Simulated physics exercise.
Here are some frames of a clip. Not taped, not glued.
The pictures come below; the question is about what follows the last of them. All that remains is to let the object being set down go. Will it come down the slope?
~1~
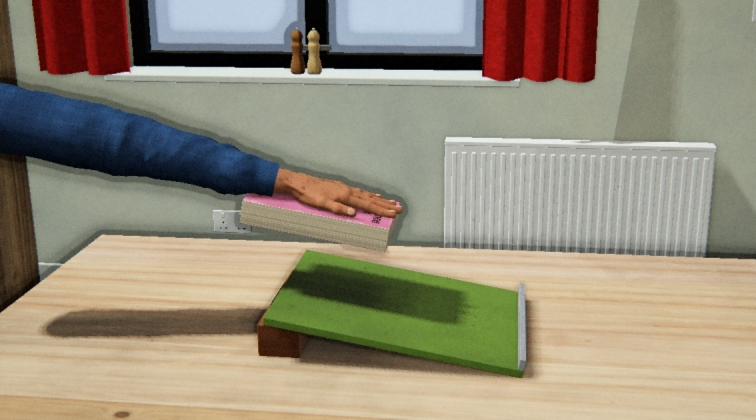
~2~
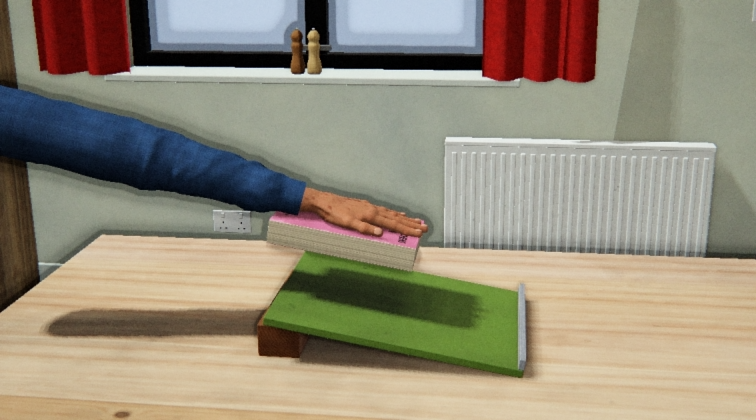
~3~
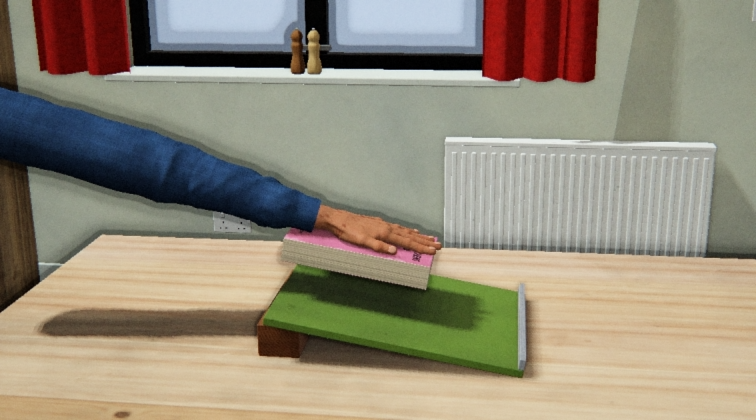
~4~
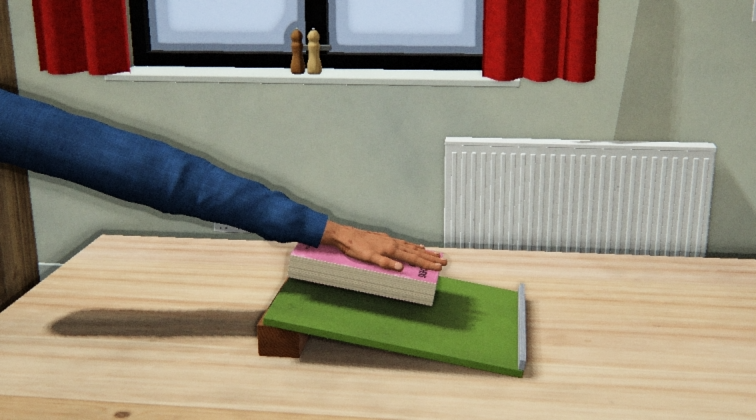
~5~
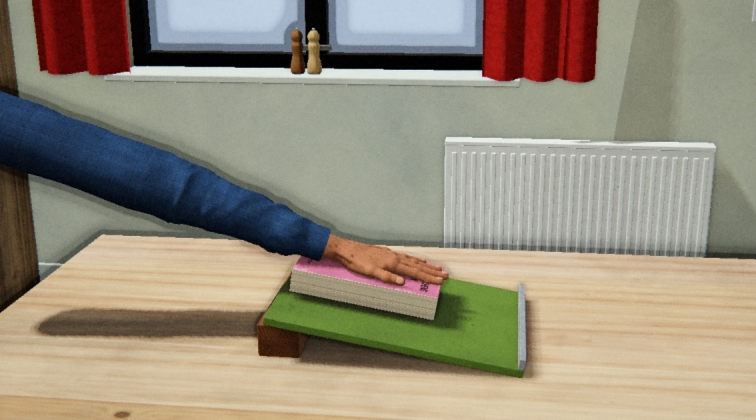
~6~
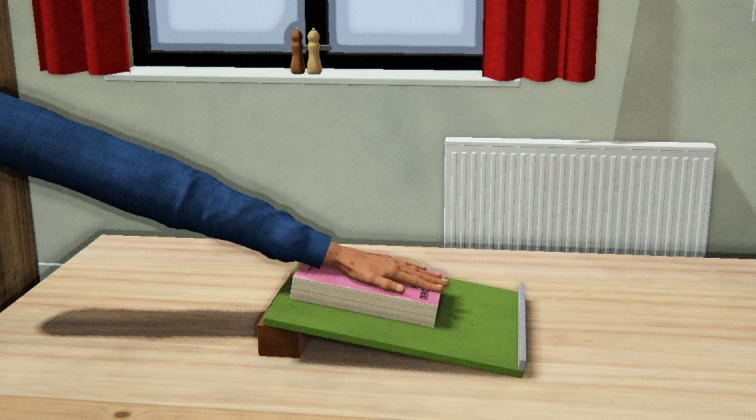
Sits tight.
Then, 0.20 s later than the last frame, all is still.
Then, 0.40 s later than the last frame, pink book resting near (370, 286).
When it is over, it is as before. End places, in pixels of the last picture, pink book near (370, 286). The pink book remains at rest.
